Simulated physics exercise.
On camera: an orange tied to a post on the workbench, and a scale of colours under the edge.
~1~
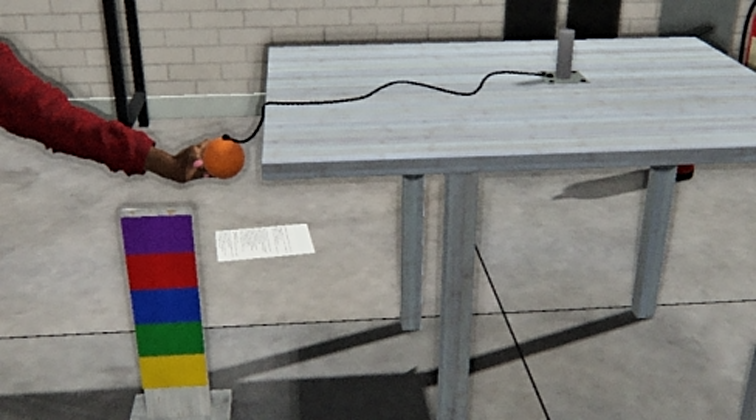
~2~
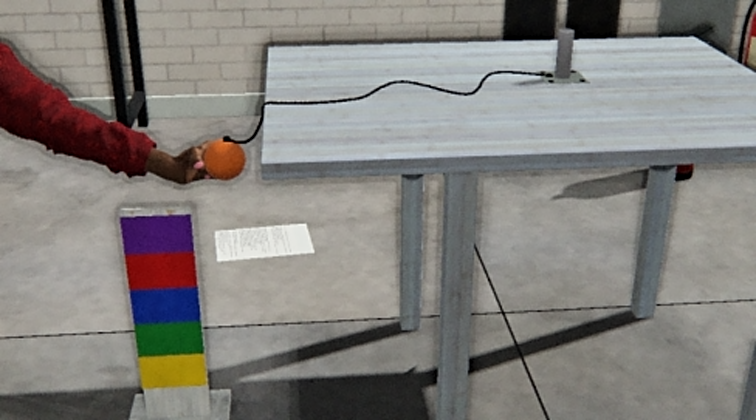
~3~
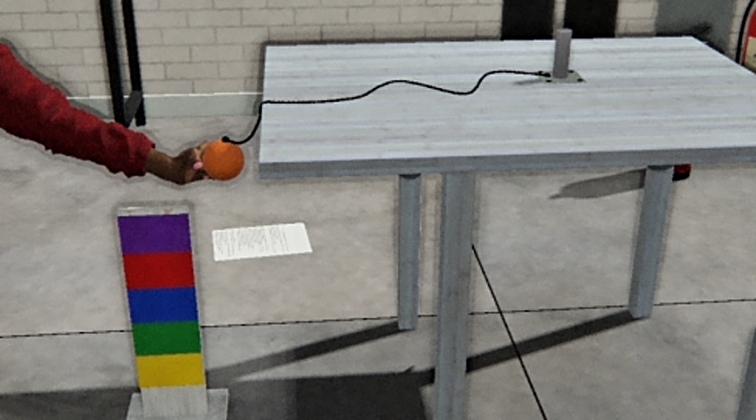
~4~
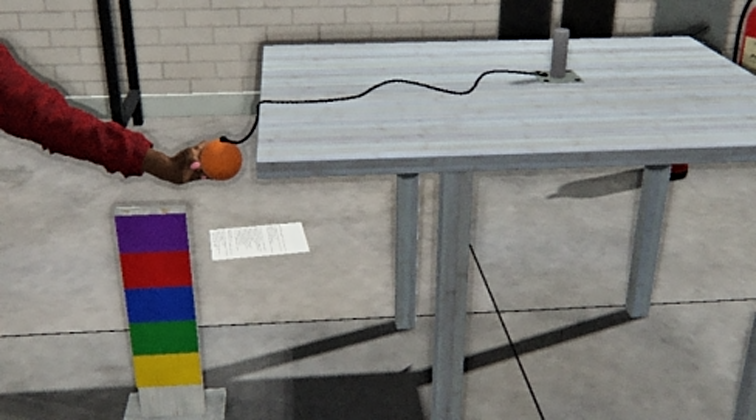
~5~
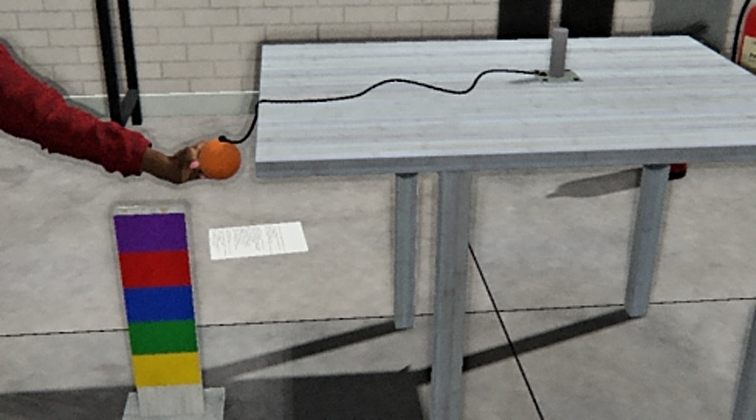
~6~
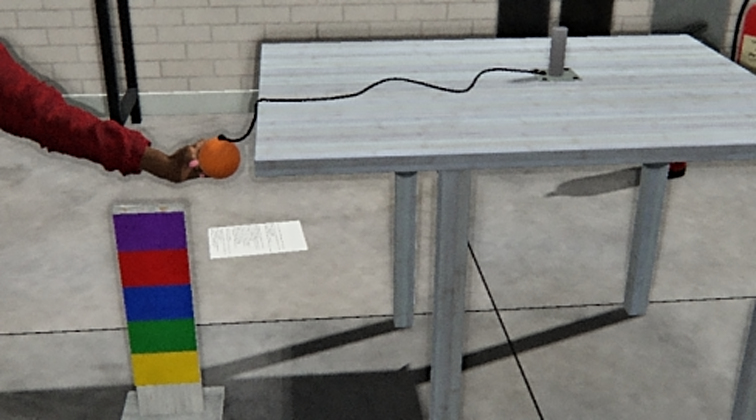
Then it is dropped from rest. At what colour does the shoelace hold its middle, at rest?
Its centre hangs level with the red band.
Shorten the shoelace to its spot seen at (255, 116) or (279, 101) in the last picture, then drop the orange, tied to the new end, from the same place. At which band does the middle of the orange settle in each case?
Try by try: Purple; higher than all five.
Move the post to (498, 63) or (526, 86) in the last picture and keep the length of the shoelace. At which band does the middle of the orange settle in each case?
In that order: Blue; blue.
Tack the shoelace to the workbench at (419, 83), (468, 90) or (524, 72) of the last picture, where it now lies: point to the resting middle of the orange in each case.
Try by try, around (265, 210), (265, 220) and (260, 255).
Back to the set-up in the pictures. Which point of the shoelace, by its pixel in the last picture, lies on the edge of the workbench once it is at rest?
The one at (352, 96).
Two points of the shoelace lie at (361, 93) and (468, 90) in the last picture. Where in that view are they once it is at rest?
Near (272, 92) and (419, 82).
Early on, orange near (287, 256); level with red.
Midway, orange near (253, 255); level with red.
Finally, orange near (263, 256); level with red. Its middle rests at the red band.
